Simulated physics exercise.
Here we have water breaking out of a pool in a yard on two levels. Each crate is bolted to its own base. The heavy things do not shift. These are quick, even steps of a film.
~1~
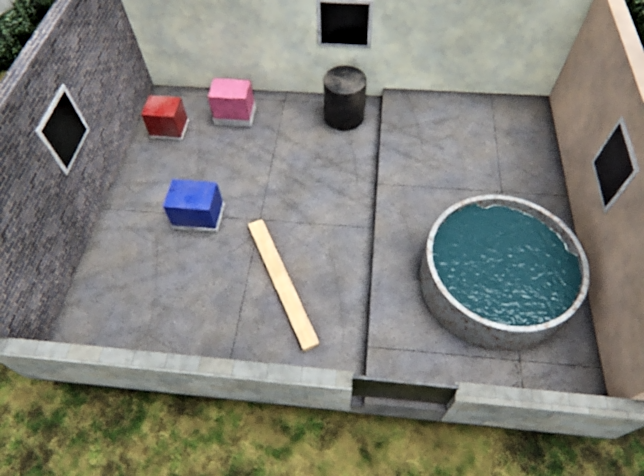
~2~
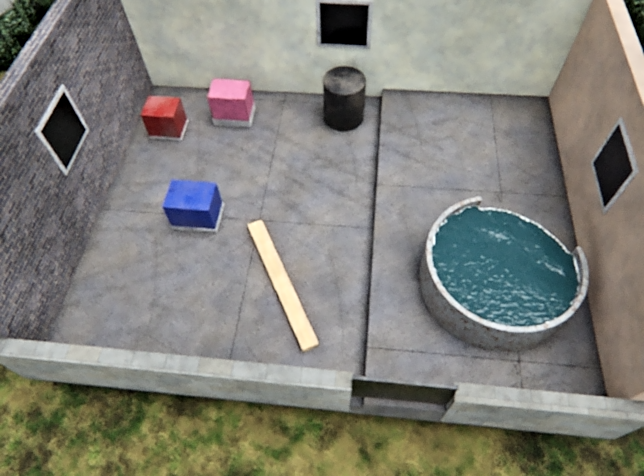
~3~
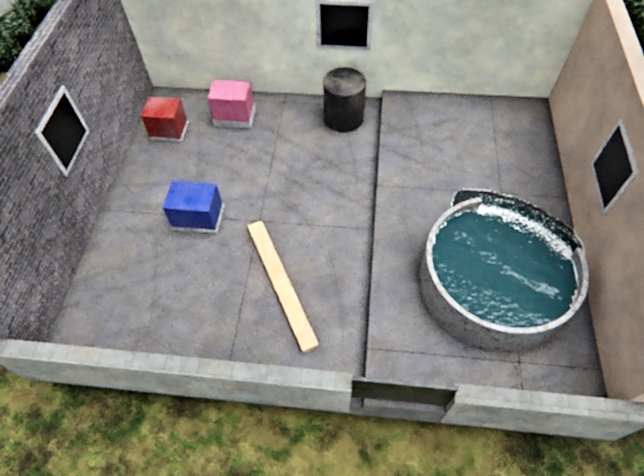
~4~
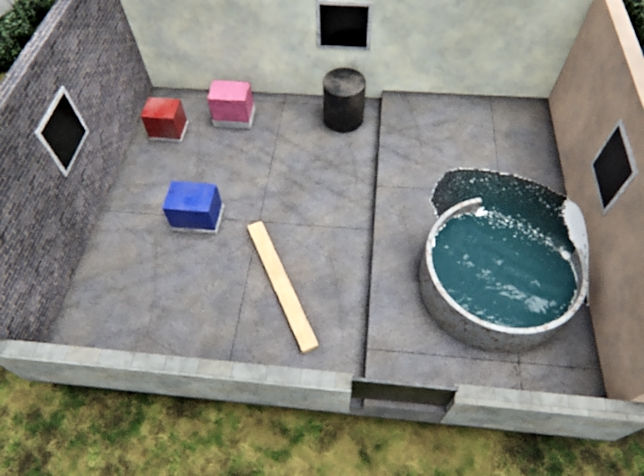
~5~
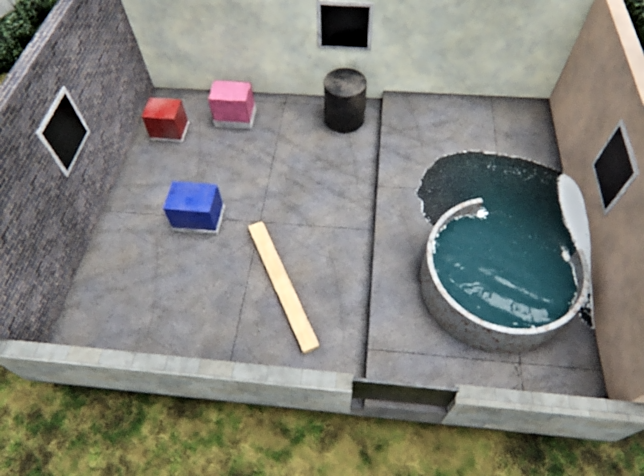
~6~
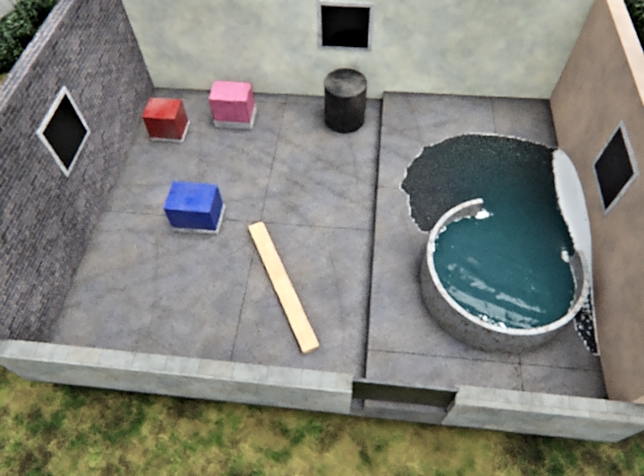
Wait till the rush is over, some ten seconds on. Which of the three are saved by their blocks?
One by one: The blue crate gets wet; the pink crate stays dry; the red crate gets wet.
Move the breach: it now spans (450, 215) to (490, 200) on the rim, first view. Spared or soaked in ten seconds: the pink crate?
My reading: The pink crate gets wet.
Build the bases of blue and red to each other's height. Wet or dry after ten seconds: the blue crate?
My reading: The blue one is topped.
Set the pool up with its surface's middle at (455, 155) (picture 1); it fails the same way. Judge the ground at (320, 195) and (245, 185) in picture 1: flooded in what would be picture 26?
In that order: Flooded, free of water.
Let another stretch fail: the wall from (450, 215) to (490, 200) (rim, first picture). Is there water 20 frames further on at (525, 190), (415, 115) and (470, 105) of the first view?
One after the other: Dry, awash, flooded.
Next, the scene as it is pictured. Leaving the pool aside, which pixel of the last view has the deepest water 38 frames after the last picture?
Close to (364, 113).
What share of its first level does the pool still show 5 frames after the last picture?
Near 56 in a hundred.
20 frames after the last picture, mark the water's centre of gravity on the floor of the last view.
Near (468, 180).
A moment on, water covers 20 % of the floor; the blue crate not reached, the pink crate not reached, the red crate not reached.
Next, water covers 25 % of the floor; the blue crate not reached, the pink crate not reached, the red crate not reached.
Then, water covers 40 % of the floor; the blue crate not reached, the pink crate water round its plinth, the red crate not reached.
Later, water covers 75 % of the floor; the blue crate water round its plinth, the pink crate water round its plinth, the red crate water round its plinth.
In the end, water covers 90 % of the floor; the blue crate was topped, the pink crate stayed above the water, the red crate was topped.
